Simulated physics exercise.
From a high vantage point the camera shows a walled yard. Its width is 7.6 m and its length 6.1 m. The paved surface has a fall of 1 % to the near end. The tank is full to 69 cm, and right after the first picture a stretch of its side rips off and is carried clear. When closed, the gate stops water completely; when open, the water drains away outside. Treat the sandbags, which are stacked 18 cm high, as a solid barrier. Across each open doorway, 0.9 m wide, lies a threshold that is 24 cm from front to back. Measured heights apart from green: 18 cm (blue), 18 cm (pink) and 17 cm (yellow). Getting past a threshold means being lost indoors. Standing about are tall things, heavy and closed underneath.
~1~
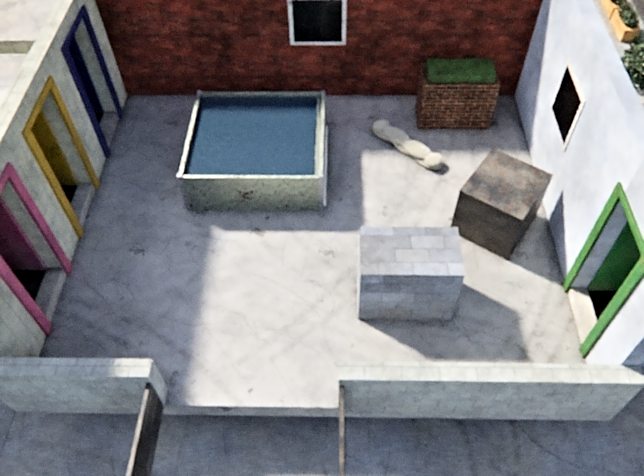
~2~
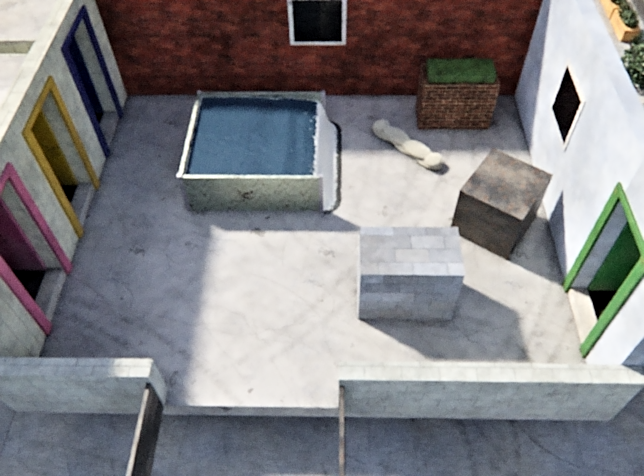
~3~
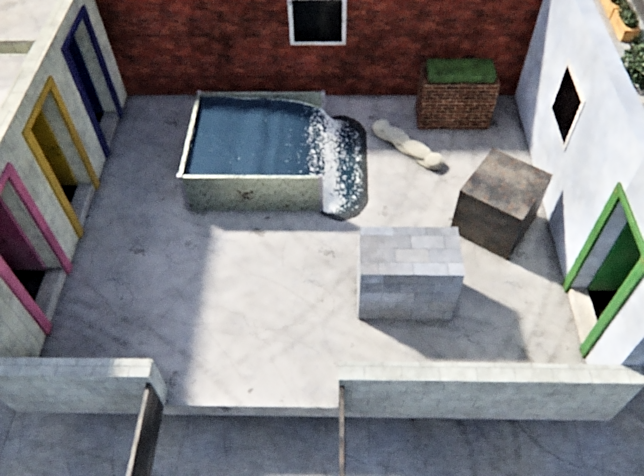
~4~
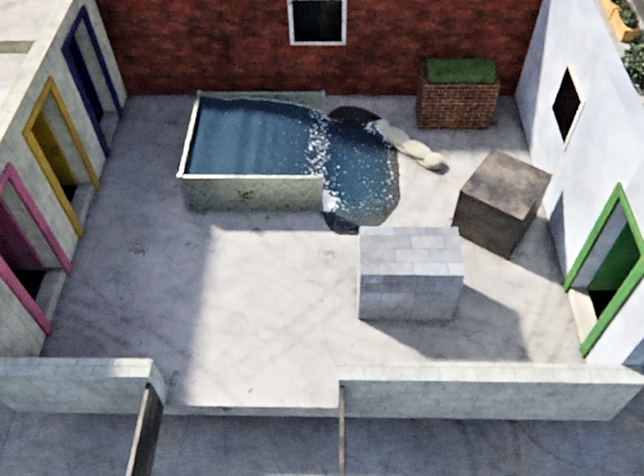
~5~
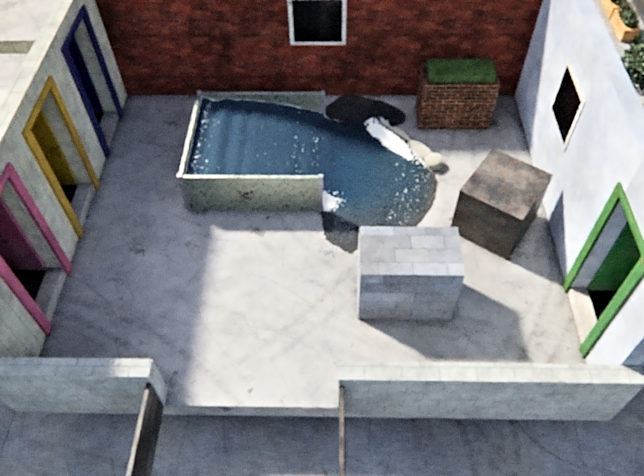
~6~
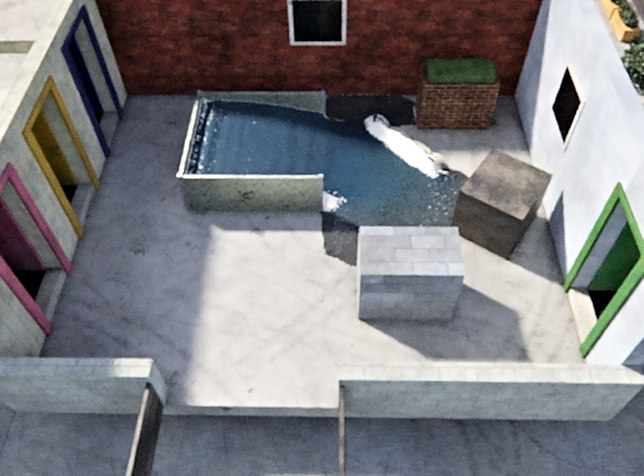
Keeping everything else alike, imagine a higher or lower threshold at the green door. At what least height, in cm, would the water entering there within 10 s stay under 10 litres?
At about 14.5 cm.
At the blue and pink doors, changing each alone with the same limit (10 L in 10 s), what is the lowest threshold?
About 6.0 cm at blue and 10.0 cm at pink.
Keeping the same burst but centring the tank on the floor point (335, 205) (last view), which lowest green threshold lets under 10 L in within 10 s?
A minimum of about 23 cm.
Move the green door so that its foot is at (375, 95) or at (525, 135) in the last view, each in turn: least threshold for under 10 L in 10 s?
Minimums: About 21 cm and 28 cm.
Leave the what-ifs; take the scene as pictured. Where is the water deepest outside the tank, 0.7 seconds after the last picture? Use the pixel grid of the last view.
At about (467, 206).
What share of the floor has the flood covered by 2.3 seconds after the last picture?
About 45 per cent.
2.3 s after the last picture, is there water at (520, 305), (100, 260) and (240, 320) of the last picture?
One by one: Drenched, clear, clear.
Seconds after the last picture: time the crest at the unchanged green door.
The level tops out near 2.0 seconds.
Then, 0.7 s after the last picture water covers 25 % of the floor, deepest (55 cm) near (467, 206); it has not reached the green door.
Then, 2.3 s after the last picture water covers 45 % of the floor, deepest (44 cm) near (520, 119); 16 cm at the green door, 0 litres in over its 14 cm threshold.
Then, 9.3 s after the last picture water covers 95 % of the floor, deepest (15 cm) near (30, 386); 10 cm at the green door, 10 litres in over its 14 cm threshold.
At the green door as built, the water peaked near 16 cm, 2.1 s after the last picture.
Run again over the same 10 s with other heights there, 34 litres in over 11.5 cm, 1 litre over 18.5 cm. The limit of 10 litres is kept from about 14.5 cm up.
